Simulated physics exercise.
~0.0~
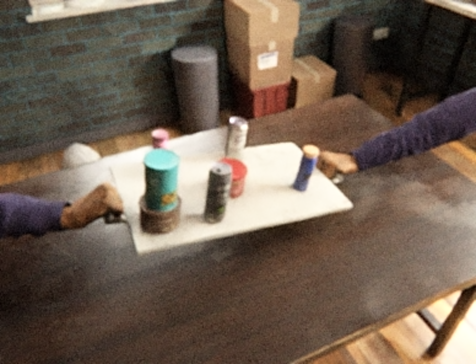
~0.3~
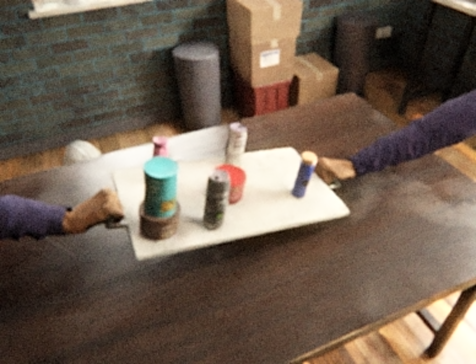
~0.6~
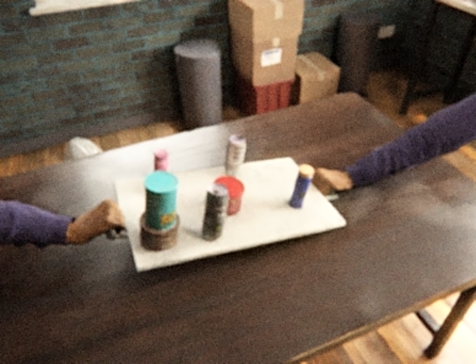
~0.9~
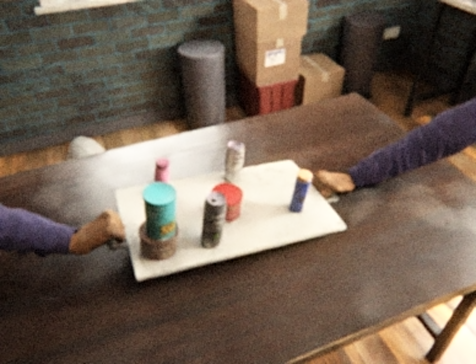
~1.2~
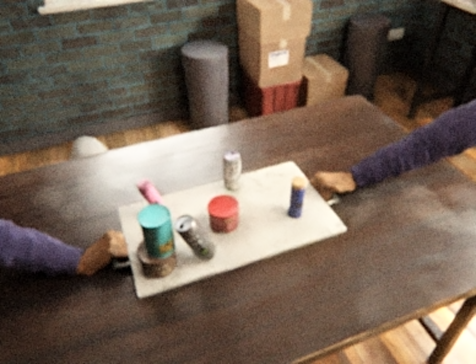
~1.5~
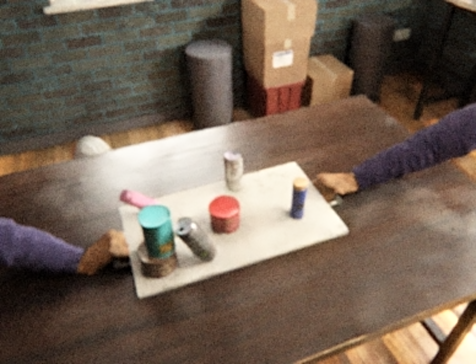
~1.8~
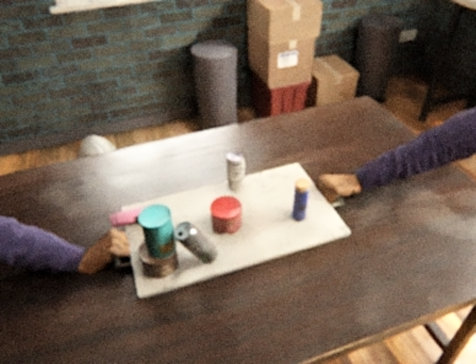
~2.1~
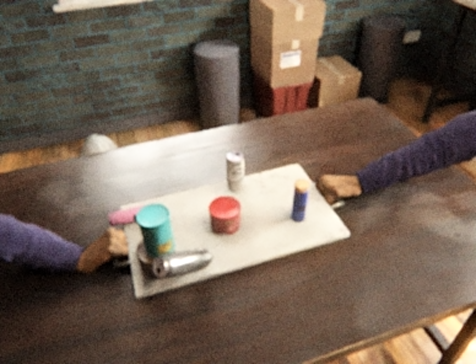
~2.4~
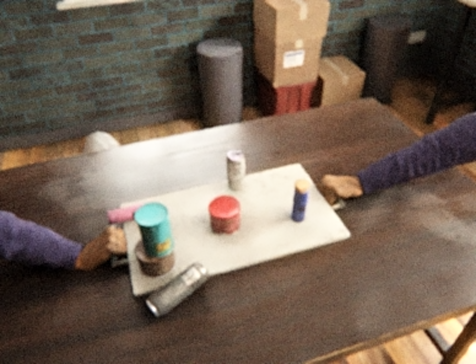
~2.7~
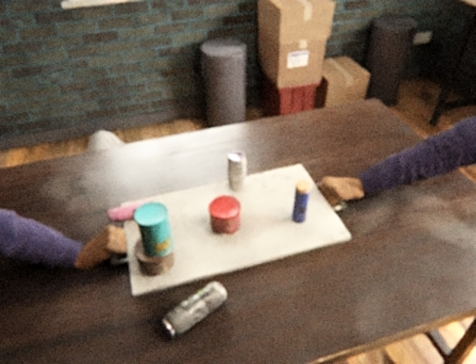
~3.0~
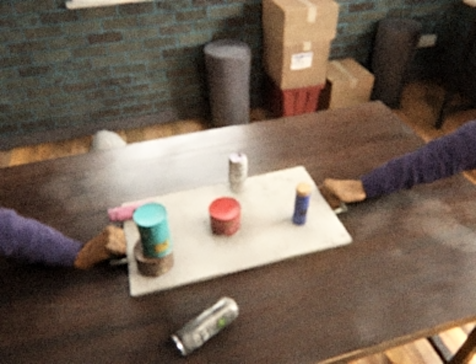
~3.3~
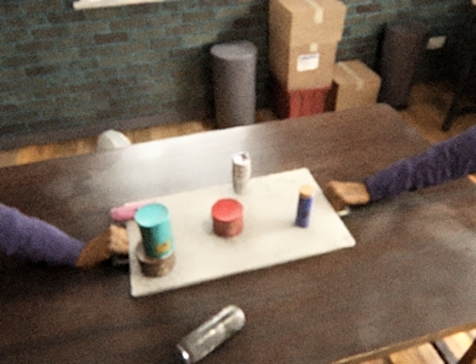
Two hands lowering a white tray onto a dark table, a pink shaker toppling and a grey can rolling off the front.
